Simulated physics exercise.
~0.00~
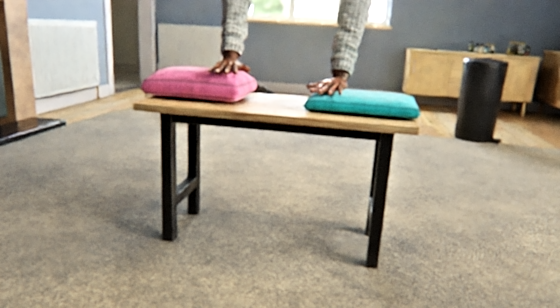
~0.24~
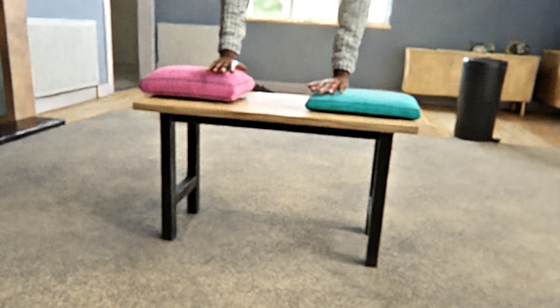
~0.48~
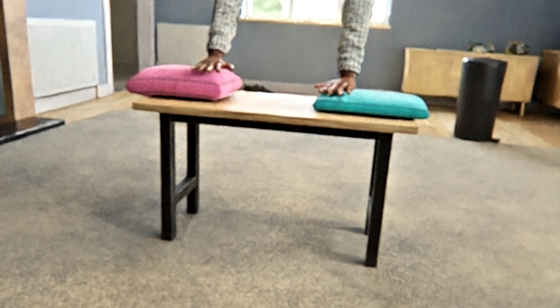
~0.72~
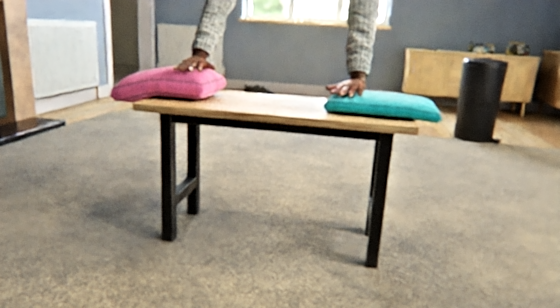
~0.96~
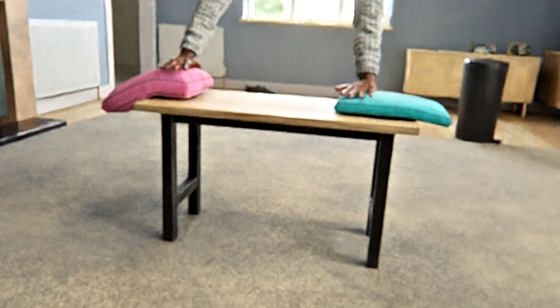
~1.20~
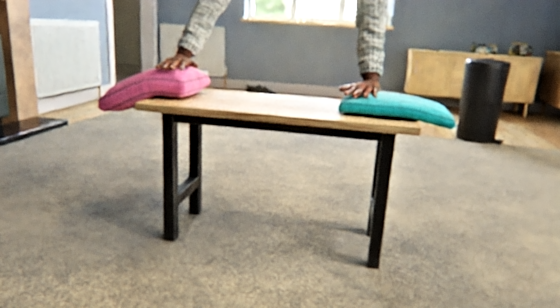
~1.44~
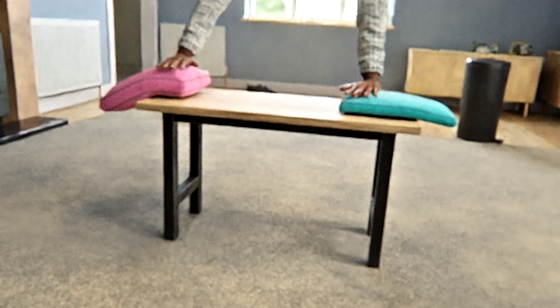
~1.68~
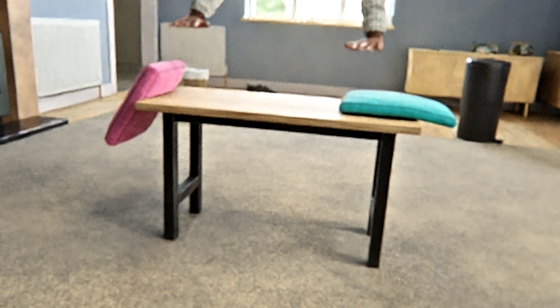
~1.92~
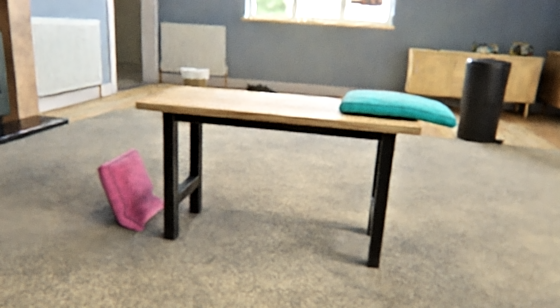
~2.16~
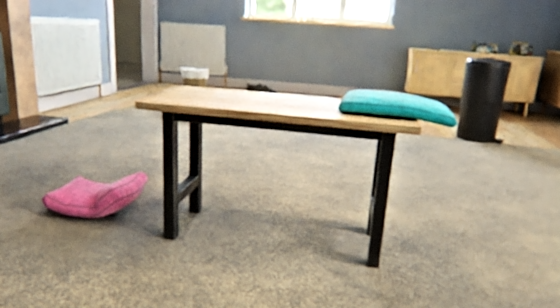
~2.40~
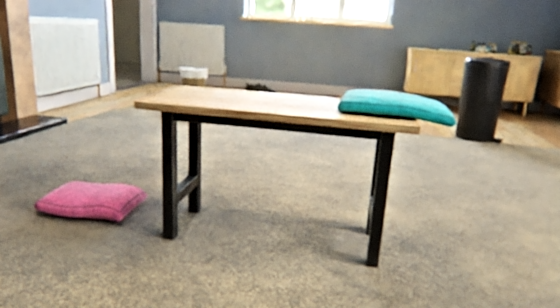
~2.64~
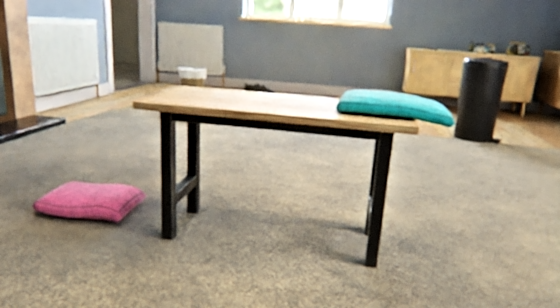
A pink cushion-like soft bag and a turquoise folded blanket rest on a wooden bench-like table with black legs, seen from the front by a slightly swaying camera in a grey-carpeted room with blue-grey walls. Two hands in knitted grey sleeves press on them and slide them apart, the pink one left and the turquoise one right, until each overhangs its end. The hands lift away, and the pink bag tips outwards over the left end. It drops to the carpet and settles flat left of the table, while the turquoise blanket stays on top at the right.
